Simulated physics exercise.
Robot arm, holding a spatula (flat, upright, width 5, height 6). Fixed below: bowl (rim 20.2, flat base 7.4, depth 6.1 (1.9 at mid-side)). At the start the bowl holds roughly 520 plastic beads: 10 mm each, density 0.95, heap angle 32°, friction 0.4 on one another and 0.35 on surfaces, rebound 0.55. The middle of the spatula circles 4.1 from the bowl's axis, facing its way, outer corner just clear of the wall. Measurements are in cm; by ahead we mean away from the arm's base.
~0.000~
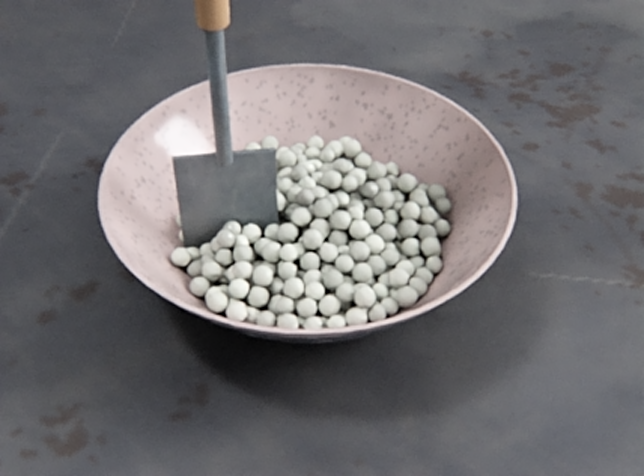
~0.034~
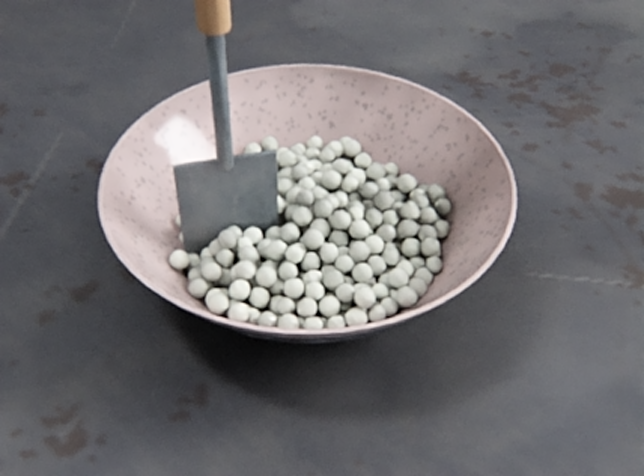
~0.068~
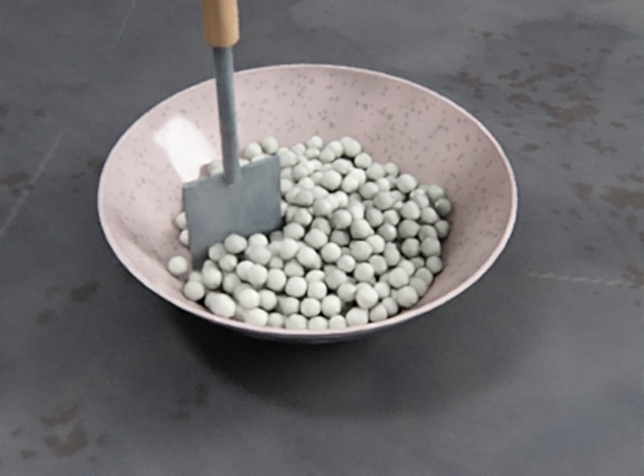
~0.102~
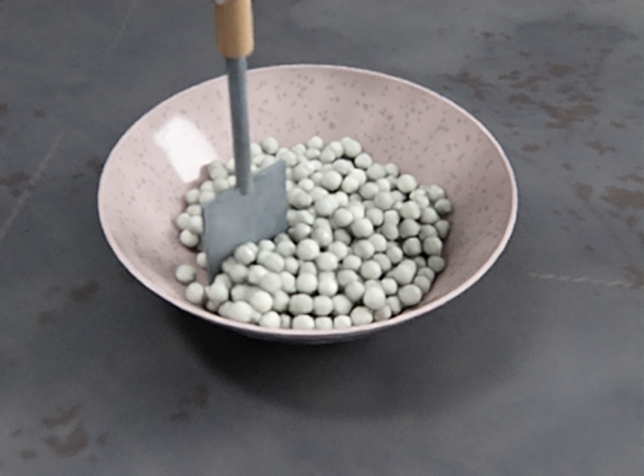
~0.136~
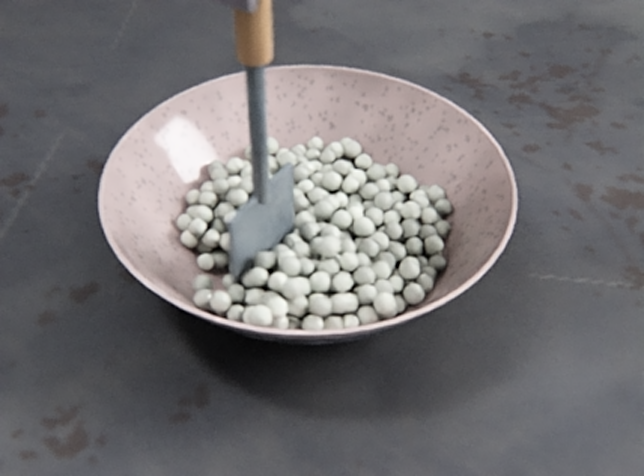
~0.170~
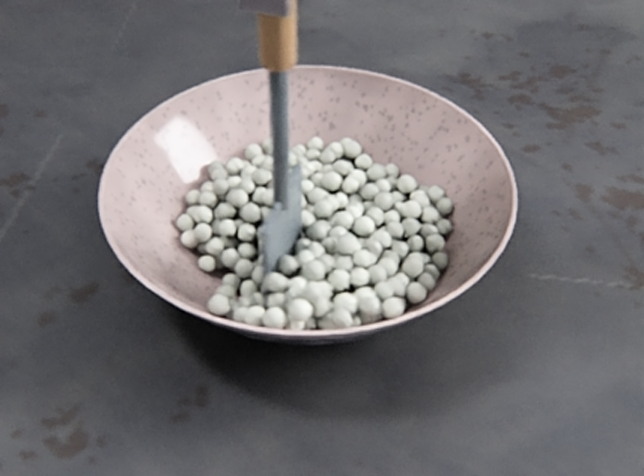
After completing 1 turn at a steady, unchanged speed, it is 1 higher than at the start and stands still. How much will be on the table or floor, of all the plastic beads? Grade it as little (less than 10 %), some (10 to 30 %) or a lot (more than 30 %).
Grade: Little, less than 10 %.
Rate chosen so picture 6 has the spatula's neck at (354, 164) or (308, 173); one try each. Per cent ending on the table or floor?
About 10 % for one try and about 5 % for the other, in order.
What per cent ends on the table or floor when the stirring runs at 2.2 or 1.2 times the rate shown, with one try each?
25 % and 5 %.
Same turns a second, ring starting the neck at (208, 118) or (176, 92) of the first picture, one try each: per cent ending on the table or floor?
Close to 0 per cent for the first and close to 0 per cent for the second.
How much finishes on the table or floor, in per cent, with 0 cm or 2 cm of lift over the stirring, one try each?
Roughly 0 and 0 per cent.
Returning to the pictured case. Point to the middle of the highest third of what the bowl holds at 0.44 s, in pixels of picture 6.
Centre of upper third: Approx. (399, 170) px.
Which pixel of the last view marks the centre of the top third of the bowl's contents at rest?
(246, 232).
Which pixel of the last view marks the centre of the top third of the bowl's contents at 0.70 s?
The centre lies near (241, 160) in the last picture.
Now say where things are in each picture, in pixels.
The first picture shows spatula neck at (222, 128), 0° round; upper third of the load around (318, 216), from x 180 to 445, top at y 145; 522 in the bowl.
The second picture shows spatula neck at (223, 133), 6° round; upper third of the load around (315, 219), from x 180 to 445, top at y 145.
The third picture shows spatula neck at (230, 145), 21° round; upper third of the load around (313, 223), from x 180 to 445, top at y 145.
The fourth picture shows spatula neck at (242, 156), 35° round; upper third of the load around (315, 234), from x 185 to 445, top at y 145.
The fifth picture shows spatula neck at (260, 165), 50° round; upper third of the load around (323, 244), from x 185 to 445, top at y 145.
The sixth picture shows spatula neck at (281, 171), 65° round; upper third of the load around (331, 247), from x 185 to 445, top at y 145; 522 in the bowl.
After 0.44 s, 179° round, highest piece 7 above the table; 522 in the bowl.
After 0.70 s, 294° round, highest piece 8 above the table; 518 in the bowl, 3 on the table or floor, 1 in flight or on the tool.
After 1.03 s, 0° round, highest piece 5 above the table; 515 in the bowl, 7 on the table or floor.
After 1.73 s, 0° round, highest piece 5 above the table; 515 in the bowl, 7 on the table or floor.
At rest, 515 in the bowl, 7 on the table or floor. That is 1 % on the table or floor.
